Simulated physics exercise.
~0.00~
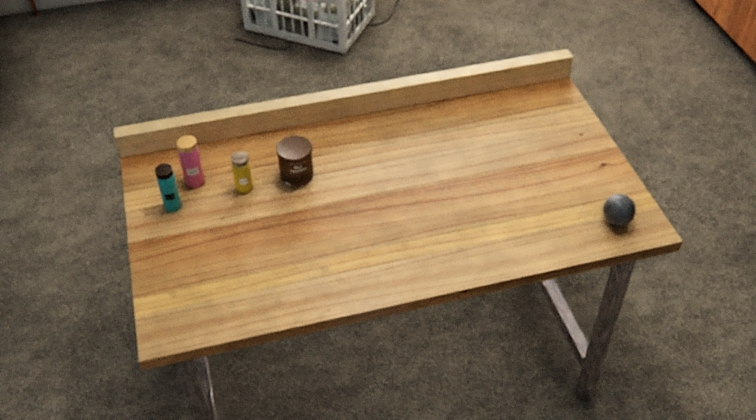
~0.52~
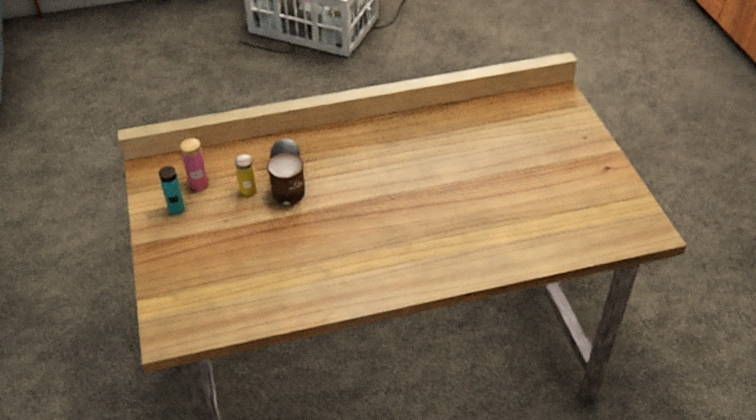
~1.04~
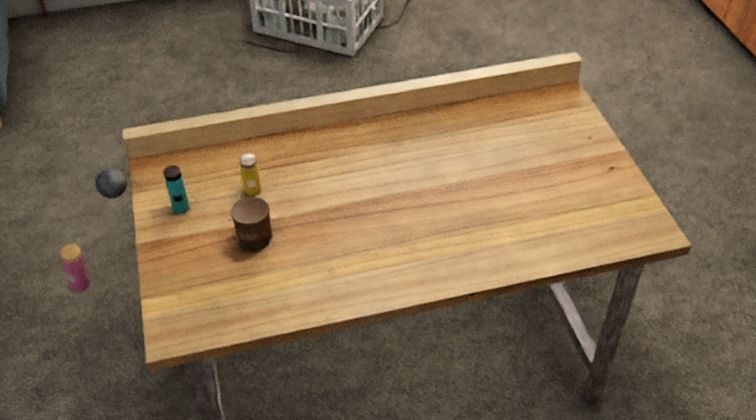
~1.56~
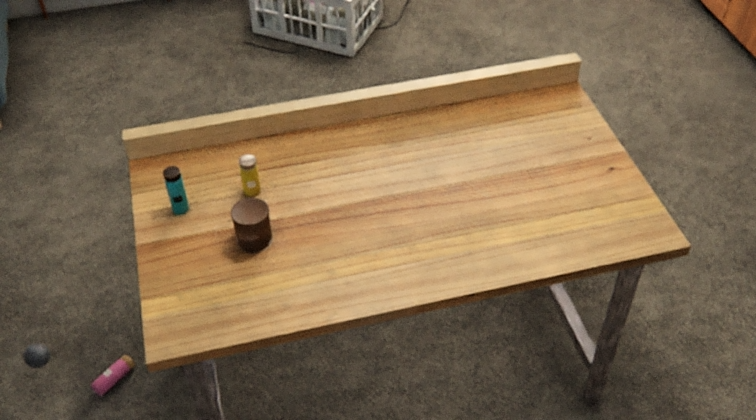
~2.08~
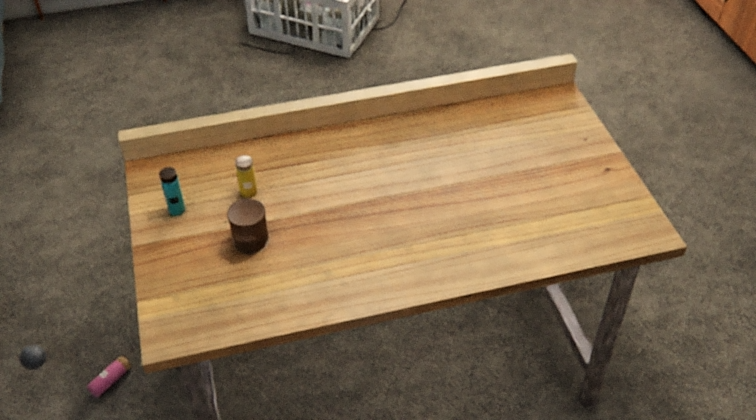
A grey ball rolled left across the wooden table into a brown tin, shifting it toward the front, then went off the left side along with the pink shaker, which ended up lying on the floor near the ball while the yellow and turquoise shakers stayed standing.
